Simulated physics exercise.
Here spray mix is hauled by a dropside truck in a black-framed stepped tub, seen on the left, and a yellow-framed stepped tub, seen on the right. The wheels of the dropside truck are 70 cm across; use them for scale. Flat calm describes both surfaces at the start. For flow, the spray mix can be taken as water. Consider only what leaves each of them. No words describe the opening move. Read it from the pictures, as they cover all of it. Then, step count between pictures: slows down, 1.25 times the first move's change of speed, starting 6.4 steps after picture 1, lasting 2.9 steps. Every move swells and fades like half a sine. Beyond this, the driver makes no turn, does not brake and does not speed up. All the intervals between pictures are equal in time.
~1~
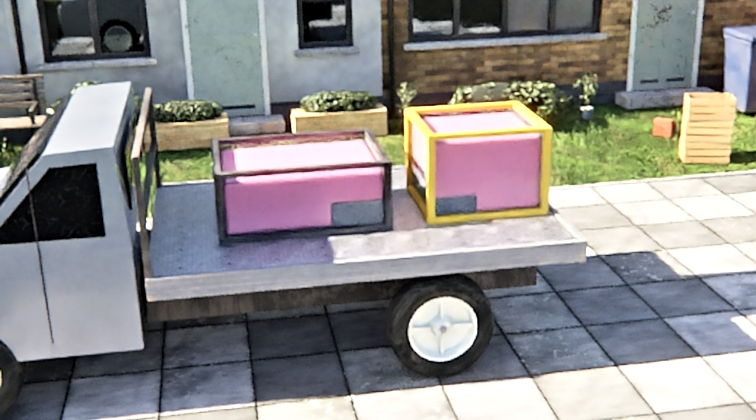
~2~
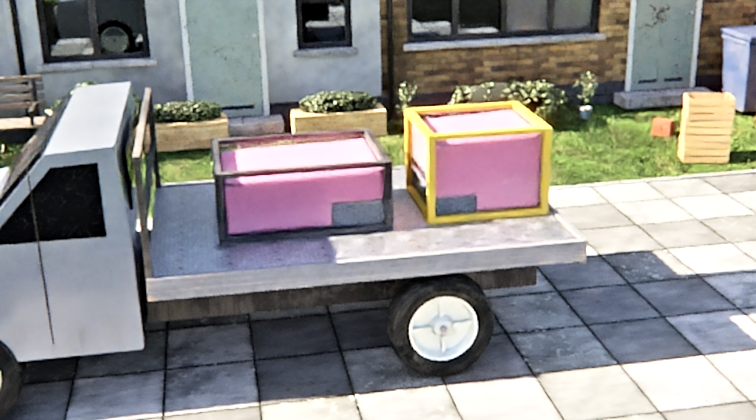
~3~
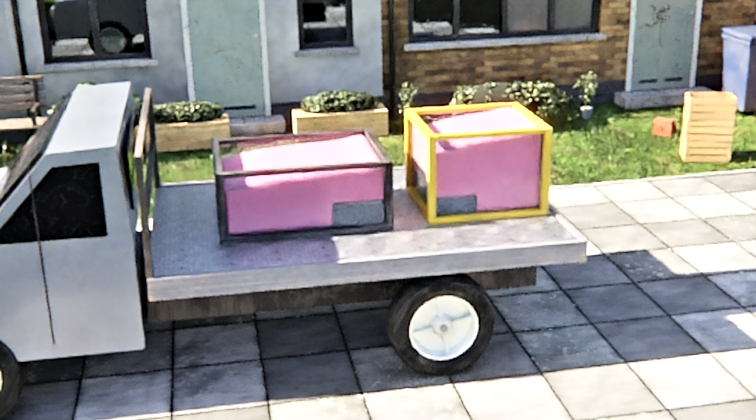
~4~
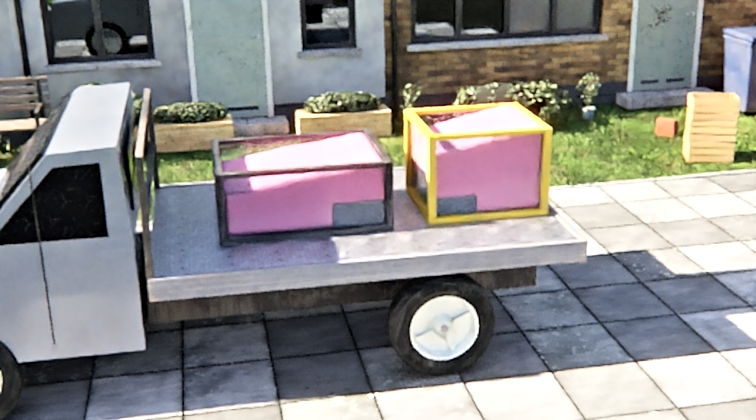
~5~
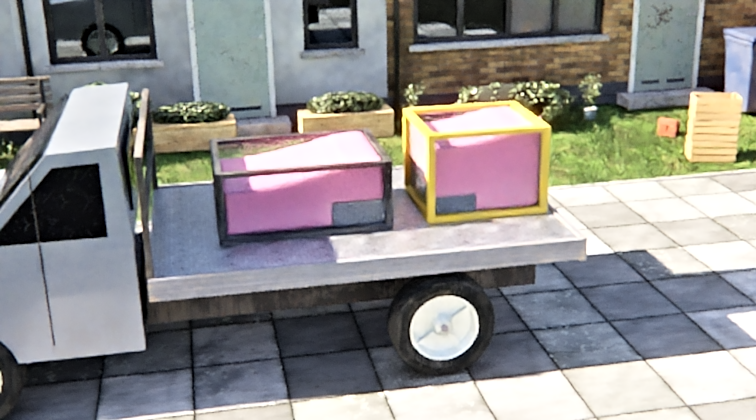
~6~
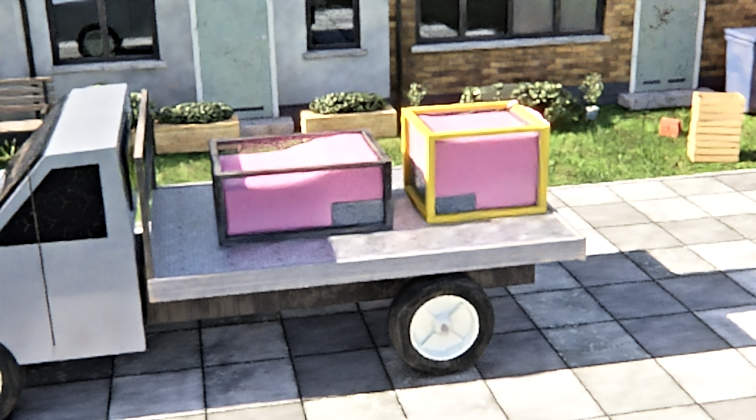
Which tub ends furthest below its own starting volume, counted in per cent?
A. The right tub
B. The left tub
The left tub (B).
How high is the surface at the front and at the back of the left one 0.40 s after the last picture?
Front: 44 cm; back: 30 cm.
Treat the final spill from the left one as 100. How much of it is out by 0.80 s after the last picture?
20 %.
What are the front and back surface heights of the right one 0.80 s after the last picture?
Measured: Front = 52 cm, back = 52 cm.
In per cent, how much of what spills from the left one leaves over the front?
Close to 50 per cent goes that way.
Then, 0.40 s later than the final frame, the left one has lost nothing (front 43 cm, back 31 cm); the right one has lost nothing (front 58 cm, back 47 cm).
Then, 0.80 s later than the final frame, the left one has lost 1 per cent, over the front (front 43 cm, back 24 cm); the right one has lost nothing (front 52 cm, back 53 cm).
Then, 1.30 s later than the final frame, the left one has lost 2 per cent, over the front (front 28 cm, back 53 cm); the right one has lost nothing (front 51 cm, back 51 cm).
Then, 3.58 s later than the final frame, the left one has lost 4 per cent, over the front and the back, a little elsewhere; the right one has lost nothing.
